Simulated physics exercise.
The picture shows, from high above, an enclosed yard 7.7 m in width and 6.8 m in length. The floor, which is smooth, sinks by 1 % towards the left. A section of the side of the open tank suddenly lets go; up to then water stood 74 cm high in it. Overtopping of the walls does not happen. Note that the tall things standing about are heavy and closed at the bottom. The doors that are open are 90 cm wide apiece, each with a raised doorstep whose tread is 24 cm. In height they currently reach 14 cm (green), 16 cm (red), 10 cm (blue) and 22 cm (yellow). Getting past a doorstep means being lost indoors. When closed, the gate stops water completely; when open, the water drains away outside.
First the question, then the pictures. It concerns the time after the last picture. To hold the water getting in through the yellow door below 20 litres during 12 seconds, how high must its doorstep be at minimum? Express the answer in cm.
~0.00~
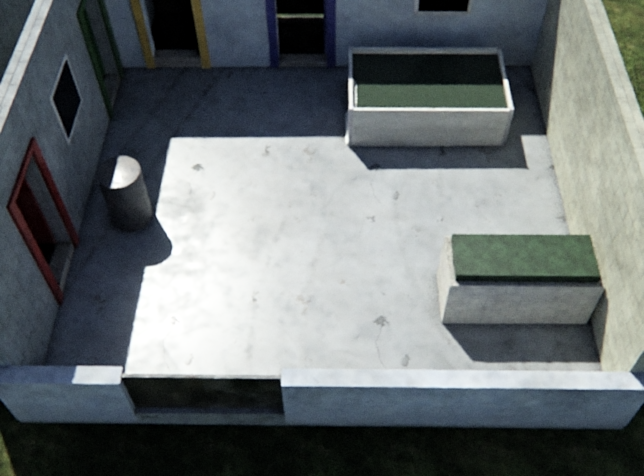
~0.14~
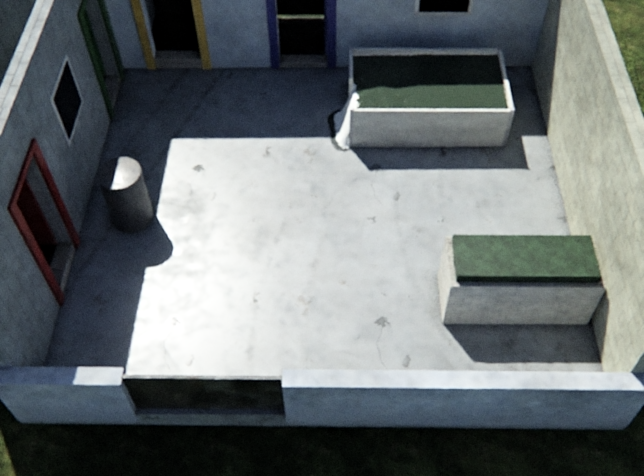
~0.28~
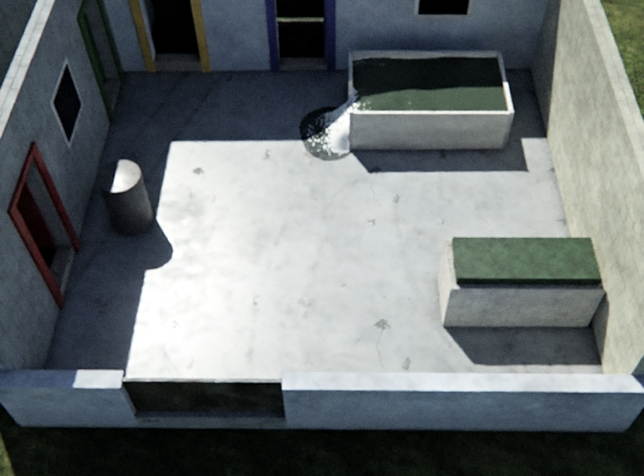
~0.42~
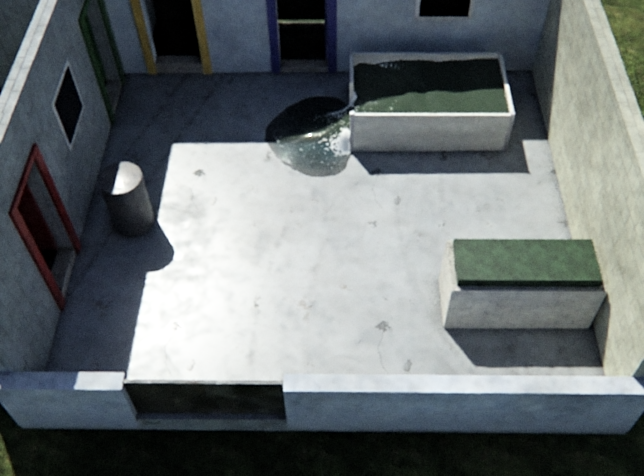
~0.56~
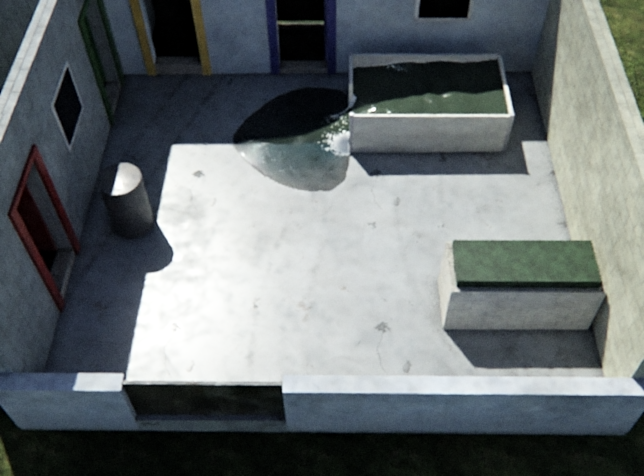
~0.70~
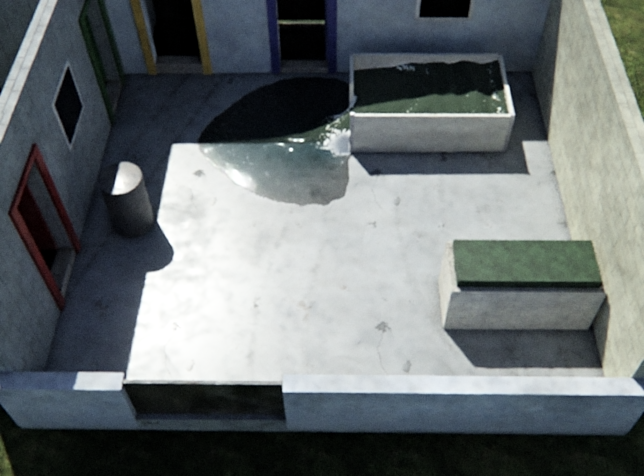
12.5 cm.
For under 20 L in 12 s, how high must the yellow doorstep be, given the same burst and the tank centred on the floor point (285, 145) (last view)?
In this case, 16 cm or so.
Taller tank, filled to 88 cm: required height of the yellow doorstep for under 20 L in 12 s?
I'd say close to 15 cm.
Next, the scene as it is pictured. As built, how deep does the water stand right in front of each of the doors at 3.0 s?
Depth (cm): Green 27 / red 4 / blue 2 / yellow 15.
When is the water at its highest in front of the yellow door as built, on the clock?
Around 3.8 s.
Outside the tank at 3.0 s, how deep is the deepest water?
28 cm.
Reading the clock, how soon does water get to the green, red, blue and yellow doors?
So green sees it at 1.4 s, red at 2.2 s, blue at 1.0 s and yellow at 1.4 s.
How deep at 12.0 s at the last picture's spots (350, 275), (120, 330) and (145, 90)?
Ordered as asked: 3, 10, 9 cm.
After 1.4 s water covers 30 % of the floor, deepest (40 cm) near (343, 137); 3 cm at the yellow door, 0 litres in over its 22 cm doorstep.
After 3.0 s water covers 45 % of the floor, deepest (28 cm) near (120, 97); 15 cm at the yellow door, 0 litres in over its 22 cm doorstep.
After 12.0 s water covers 85 % of the floor, deepest (12 cm) near (90, 208); 10 cm at the yellow door, 0 litres in over its 22 cm doorstep.
At the yellow door as built, the water arrived by 1.4 s and peaked near 17 cm at 3.8 s.
With a doorstep of 11.5 cm, 36 litres would have come in within the 12 s; with 15.5 cm, 5 litres. So under 20 litres takes about 12.5 cm.
